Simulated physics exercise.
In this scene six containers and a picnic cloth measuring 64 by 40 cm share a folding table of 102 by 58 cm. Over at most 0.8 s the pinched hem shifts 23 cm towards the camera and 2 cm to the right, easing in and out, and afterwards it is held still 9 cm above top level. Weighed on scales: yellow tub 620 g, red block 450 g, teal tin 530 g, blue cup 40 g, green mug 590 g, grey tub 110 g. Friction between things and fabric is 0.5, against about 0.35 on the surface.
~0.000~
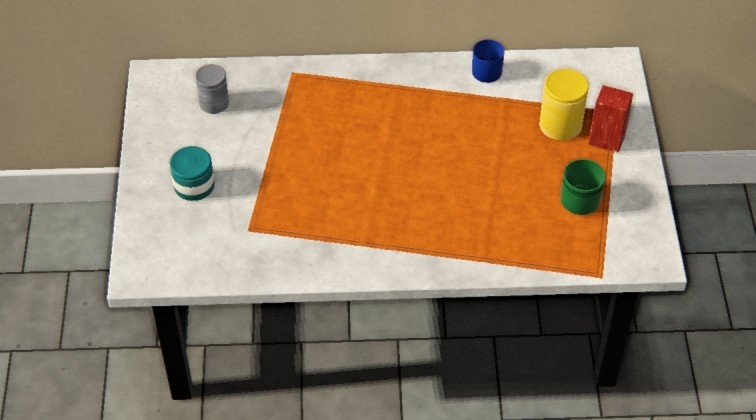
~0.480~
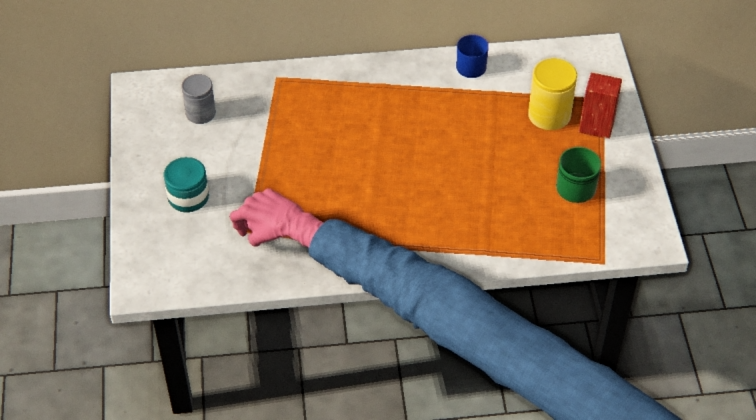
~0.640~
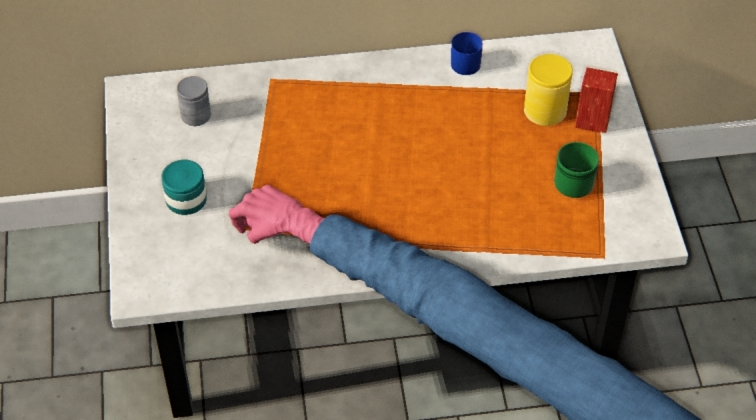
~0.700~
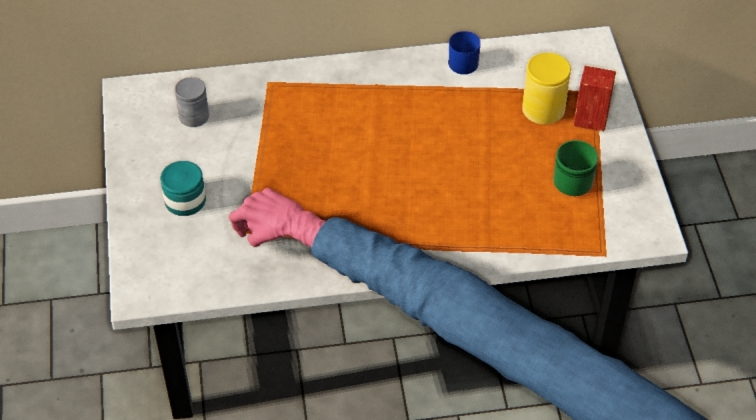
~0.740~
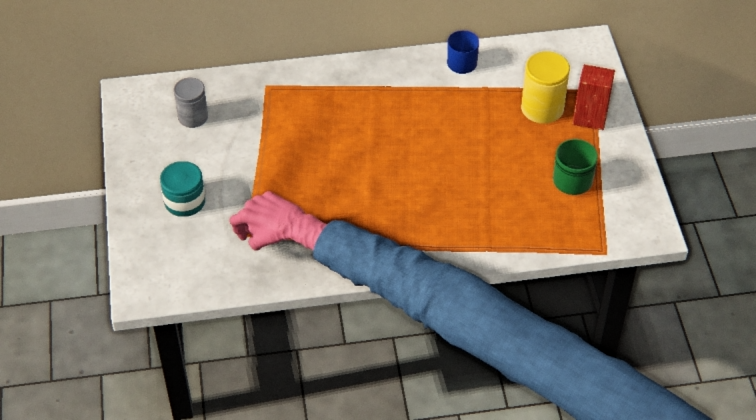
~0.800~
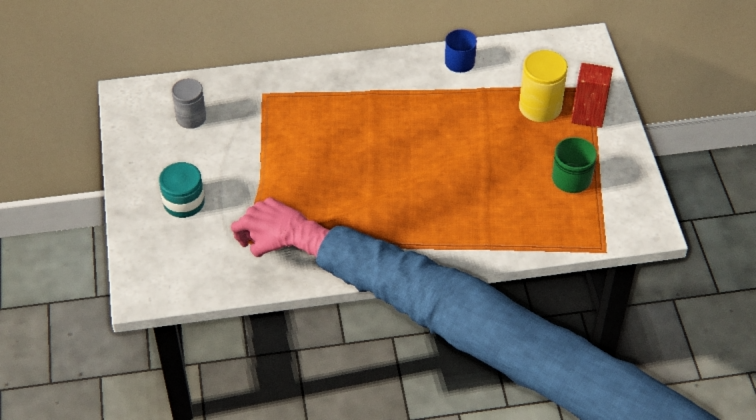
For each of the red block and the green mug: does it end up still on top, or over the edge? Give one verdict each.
In order: I'd bet the red block never leaves the surface. I'd bet the green mug never leaves the surface.
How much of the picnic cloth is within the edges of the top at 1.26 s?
Share within the edges: Approx. 90 %.
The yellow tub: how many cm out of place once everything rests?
For the yellow tub, I get 10 cm from where it started.
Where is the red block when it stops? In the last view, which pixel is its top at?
Around (553, 86).
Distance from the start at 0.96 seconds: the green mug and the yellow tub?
The green mug is about 0 cm off and the yellow tub about 2 cm.
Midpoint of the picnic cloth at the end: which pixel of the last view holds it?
The middle ends up near pixel (418, 205).
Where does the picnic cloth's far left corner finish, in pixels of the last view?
(220, 188) or thereabouts.
After 1.0 s, 100 % of the picnic cloth is still over the top; yellow tub 2 cm off its start.
After 1.1 s, 100 % of the picnic cloth is still over the top; red block 3 cm off its start, green mug 1 cm off its start, yellow tub 5 cm off its start.
After 1.3 s, 90 % of the picnic cloth is still over the top; red block 6 cm off its start at (563, 81), green mug 4 cm off its start at (565, 167), yellow tub 9 cm off its start at (512, 86).
After 1.4 s, 85 % of the picnic cloth is still over the top; red block 9 cm off its start, green mug 5 cm off its start, yellow tub 11 cm off its start.
After 3.0 s, 85 % of the picnic cloth is still over the top; red block 9 cm off its start at (553, 86), green mug 6 cm off its start at (560, 172), yellow tub 11 cm off its start at (501, 92).
